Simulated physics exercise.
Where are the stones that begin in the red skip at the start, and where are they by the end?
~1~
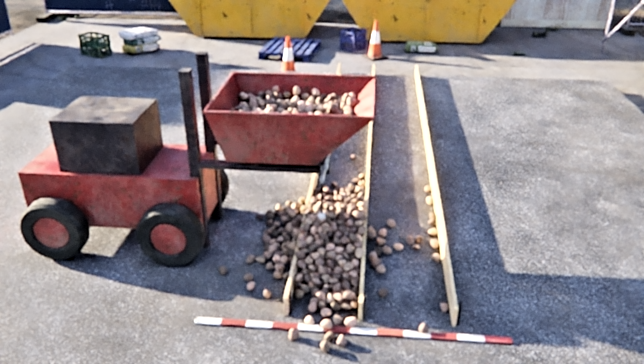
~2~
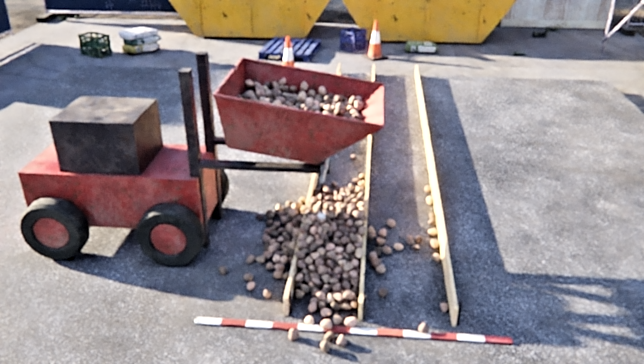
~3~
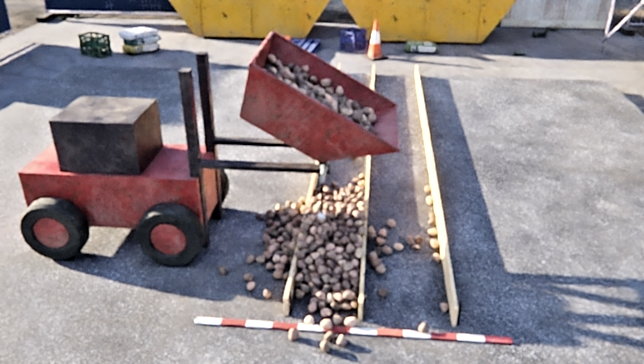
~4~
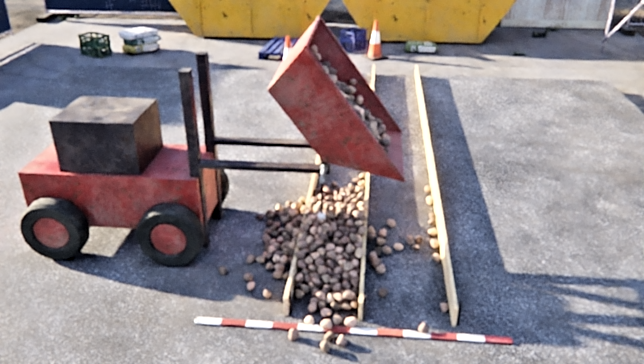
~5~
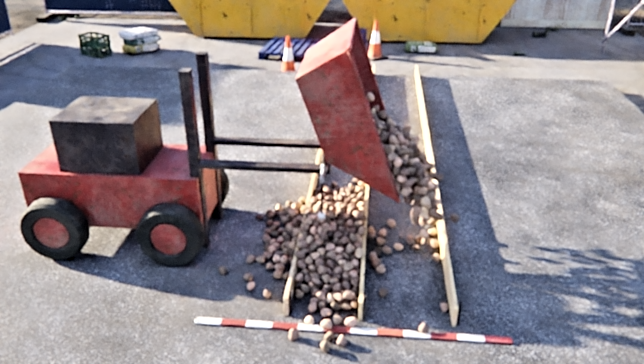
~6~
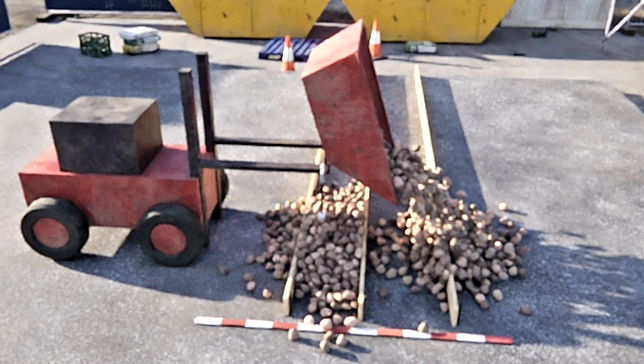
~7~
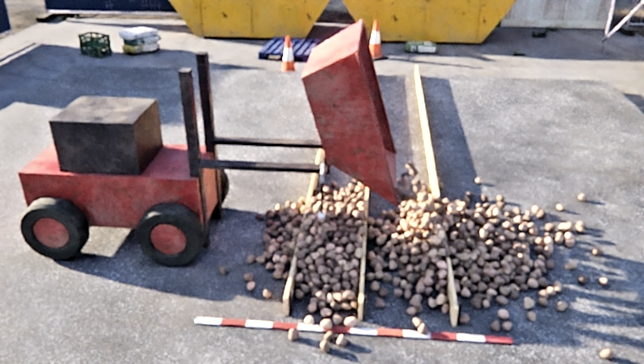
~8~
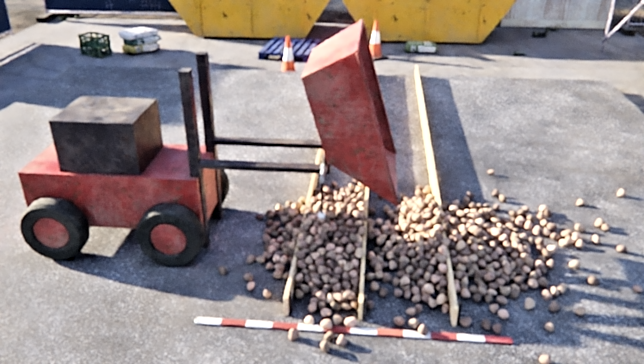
At the start they sit inside the raised red skip. By the end they lie lower and further right, spread on the ground around and beyond the right-hand plank.
We see a red forklift holding a skip of brown stones beside an earlier pile between wooden planks. The skip tips steeply to the right, pouring its stones over the right-hand plank, and stays tilted as they come to rest scattered across the ground.
